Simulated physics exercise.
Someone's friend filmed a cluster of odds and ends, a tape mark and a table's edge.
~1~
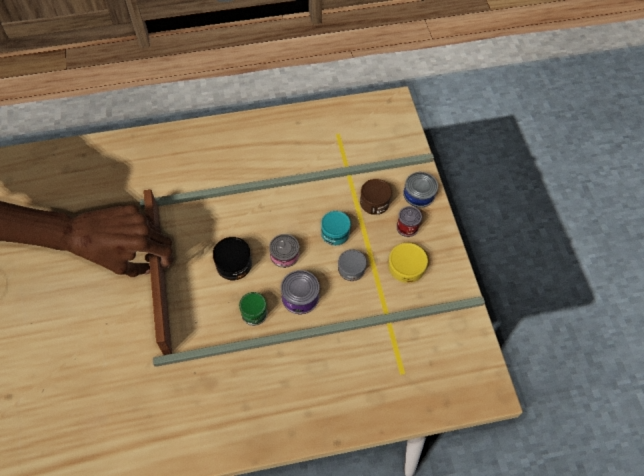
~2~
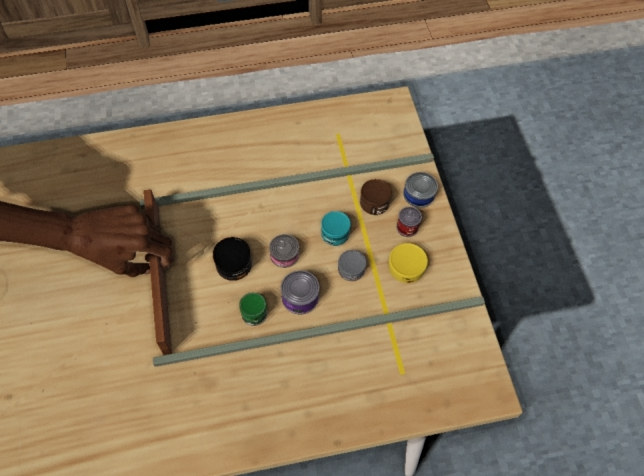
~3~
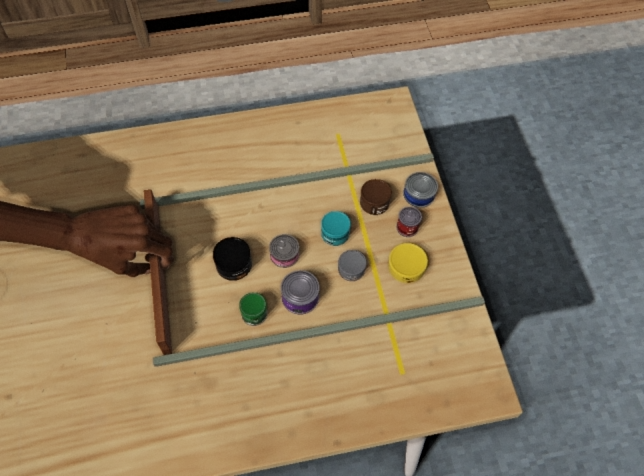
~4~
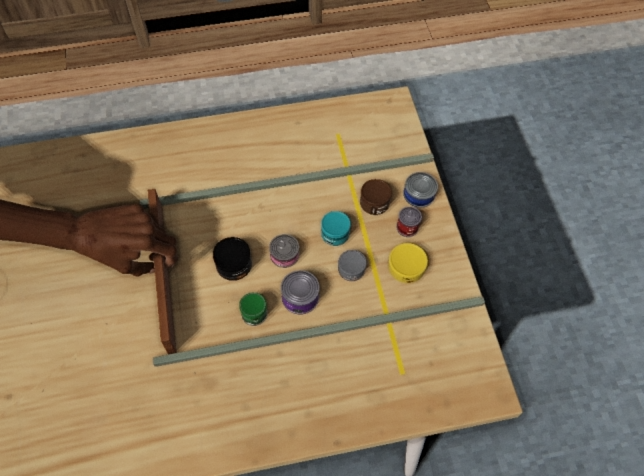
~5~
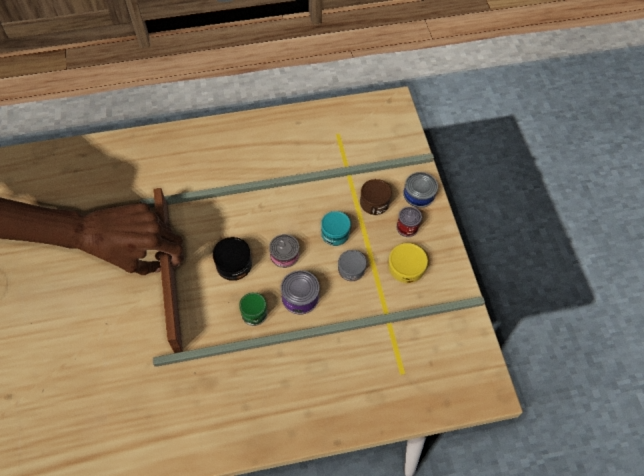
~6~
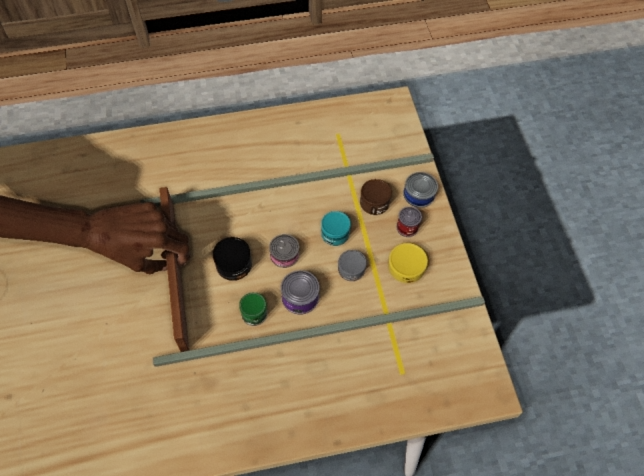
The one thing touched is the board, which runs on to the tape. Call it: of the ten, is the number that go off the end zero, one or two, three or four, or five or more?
Zero go off.
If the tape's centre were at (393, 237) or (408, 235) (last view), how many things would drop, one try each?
Tallies: 0, 1.
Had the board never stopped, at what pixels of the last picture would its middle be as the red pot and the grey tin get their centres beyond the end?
The middle would be close to (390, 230) and then close to (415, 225).
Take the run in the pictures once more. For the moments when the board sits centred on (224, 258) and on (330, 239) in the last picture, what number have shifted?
I make it 1 at the first spot and 8 at the other.
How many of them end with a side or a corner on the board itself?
Contact count: 2.
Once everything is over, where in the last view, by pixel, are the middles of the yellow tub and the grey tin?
Approximately (441, 269) for one, approximately (419, 245) for the other.
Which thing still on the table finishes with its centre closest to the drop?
That would be the red pot, which ends nearest.
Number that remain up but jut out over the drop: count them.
Overhanging ones - 0.
Early on, none off yet; blue tin at rest near (420, 190); red pot at rest near (409, 222); yellow tub at rest near (408, 263).
Finally, the number that fall off is zero.
